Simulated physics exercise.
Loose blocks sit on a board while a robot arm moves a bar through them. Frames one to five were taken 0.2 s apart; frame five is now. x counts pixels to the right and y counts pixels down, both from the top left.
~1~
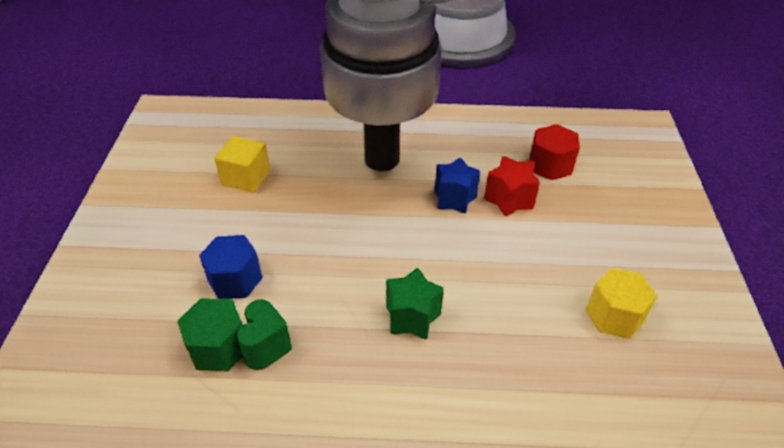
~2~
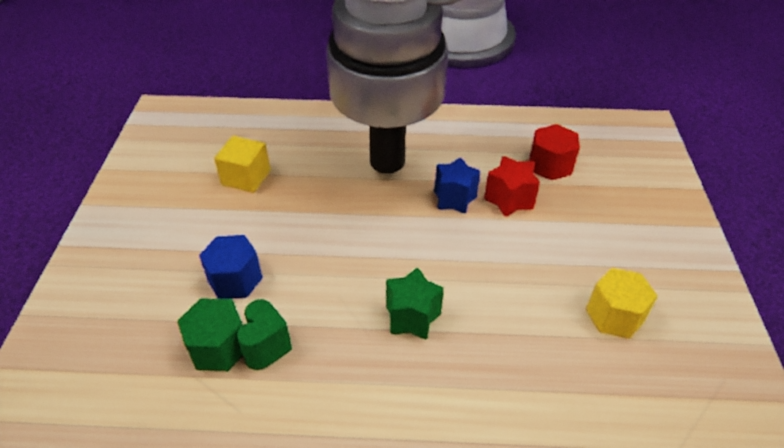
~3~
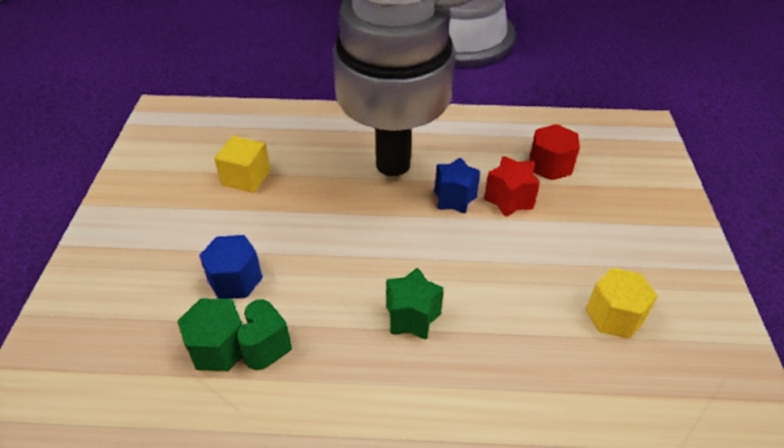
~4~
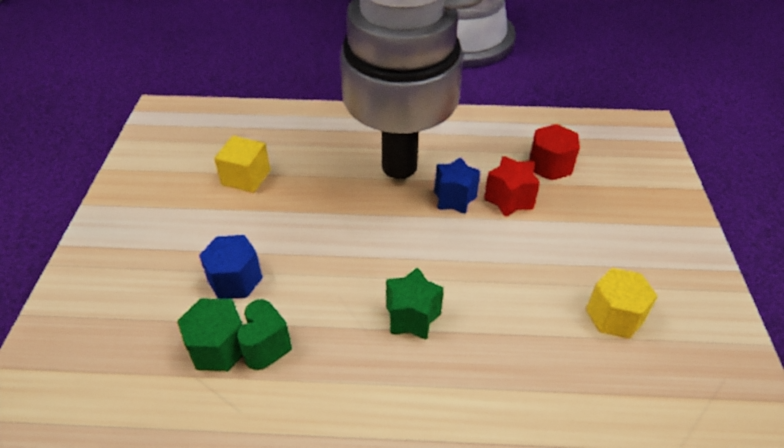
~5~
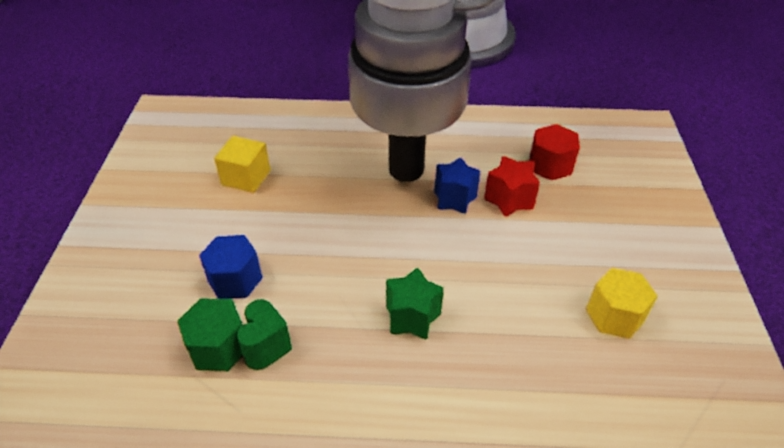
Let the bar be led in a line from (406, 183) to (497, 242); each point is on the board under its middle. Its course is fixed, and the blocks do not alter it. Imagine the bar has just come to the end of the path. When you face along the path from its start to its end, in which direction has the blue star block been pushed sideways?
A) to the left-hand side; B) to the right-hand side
The answer is A.
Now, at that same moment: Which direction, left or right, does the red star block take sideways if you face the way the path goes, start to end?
That block drifts left.
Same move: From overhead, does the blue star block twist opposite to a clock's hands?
In short: Yes.
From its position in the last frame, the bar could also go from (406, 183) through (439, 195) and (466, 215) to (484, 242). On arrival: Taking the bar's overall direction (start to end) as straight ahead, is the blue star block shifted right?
No.
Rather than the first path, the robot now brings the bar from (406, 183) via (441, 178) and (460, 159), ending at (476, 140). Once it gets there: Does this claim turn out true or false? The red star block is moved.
This is false.
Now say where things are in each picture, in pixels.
Bar's lower end (382, 160); blue star block (458, 172); red star block (515, 172), in the first picture.
Bar (387, 162); blocks still, in the second picture.
Bar (393, 165); blocks still, in the third picture.
Bar (400, 167); blocks still, in the fourth picture.
Bar (406, 170); blue star block (458, 172); red star block (515, 172), in the fifth picture.
On the path given first. One third of the way, bar (437, 189); blue star block (474, 177).
Two thirds of the way, bar (467, 209); blue star block (503, 186), turned 15° anticlockwise; red star block (532, 170), turned 15° anticlockwise.
At the end, bar (499, 230); blue star block (520, 194), turned 45° anticlockwise; red star block (537, 170), turned 25° anticlockwise.
